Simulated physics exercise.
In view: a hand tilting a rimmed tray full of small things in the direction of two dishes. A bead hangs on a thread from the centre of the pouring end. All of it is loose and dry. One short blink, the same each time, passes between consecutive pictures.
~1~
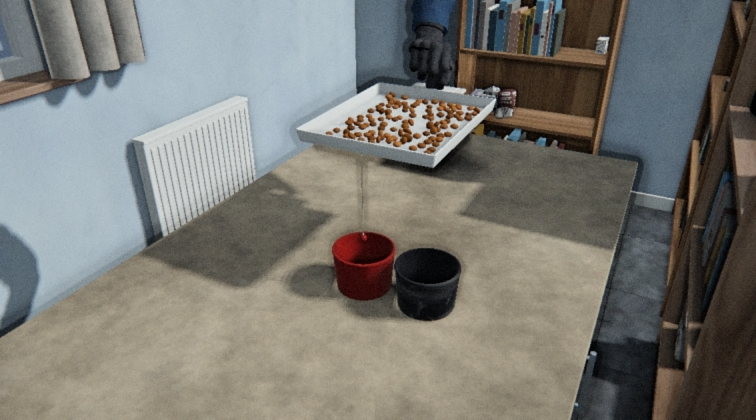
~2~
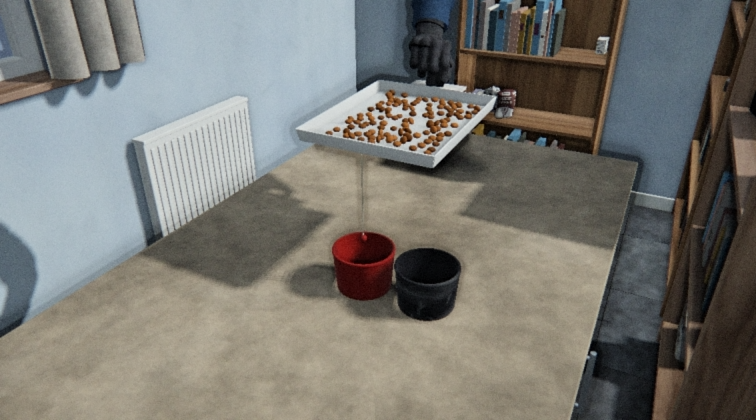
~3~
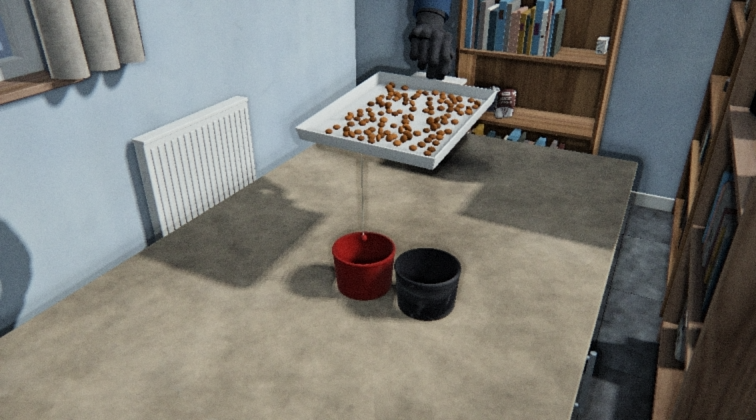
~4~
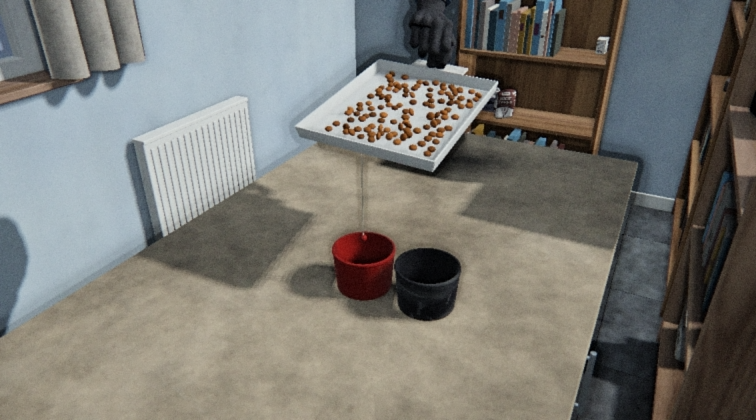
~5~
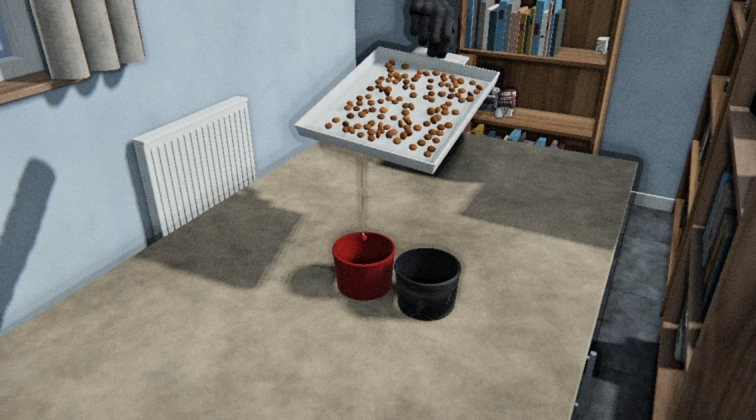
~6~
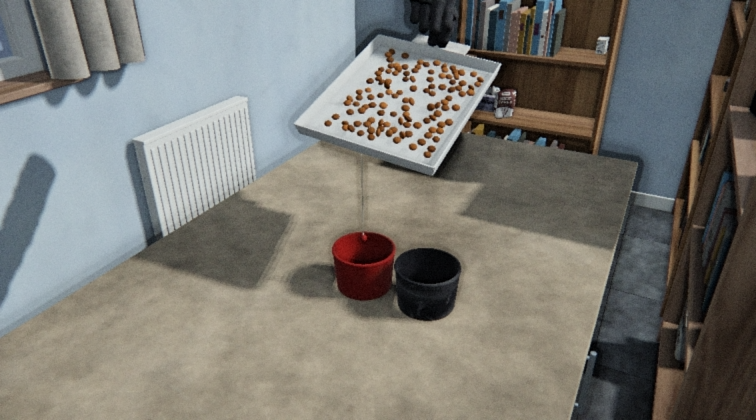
The video shows a dark gloved hand holding a white rimmed tray of small brown pieces above a red dish and a black dish on a table, gradually raising the tray's far side so it tilts toward the viewer.
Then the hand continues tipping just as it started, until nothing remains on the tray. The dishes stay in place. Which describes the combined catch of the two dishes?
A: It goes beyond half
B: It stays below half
(A) It goes beyond half.
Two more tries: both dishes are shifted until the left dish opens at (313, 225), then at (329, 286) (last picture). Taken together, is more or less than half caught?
A minority, then a minority.
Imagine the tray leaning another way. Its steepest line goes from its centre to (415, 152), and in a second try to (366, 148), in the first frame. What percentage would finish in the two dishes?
Around 90 per cent first, around 10 per cent next.
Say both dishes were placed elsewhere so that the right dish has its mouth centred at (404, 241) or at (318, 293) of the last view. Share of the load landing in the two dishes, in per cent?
About 0 per cent first, then about 0 per cent.
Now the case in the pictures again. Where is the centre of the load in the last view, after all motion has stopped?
(423, 302).
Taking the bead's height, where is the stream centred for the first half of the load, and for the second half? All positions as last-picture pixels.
For the early half I get (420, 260), and for the late half (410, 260).
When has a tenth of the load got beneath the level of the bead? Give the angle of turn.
About 80° of tilt.
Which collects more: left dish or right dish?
The winner is right.
Shortly afterwards, tray tipped steeply; all but a few on the tray; only a few in the air.
Next, tray tipped past a quarter turn; near a quarter on the tray; near half in the right dish; only a few in the left dish; a little outside both; near a quarter in the air.
Some moments later, tray tipped past a quarter turn; near two thirds in the right dish; only a few in the left dish; near a third outside both.
In the end, tray tipped past a quarter turn; near two thirds in the right dish; only a few in the left dish; near a third outside both.
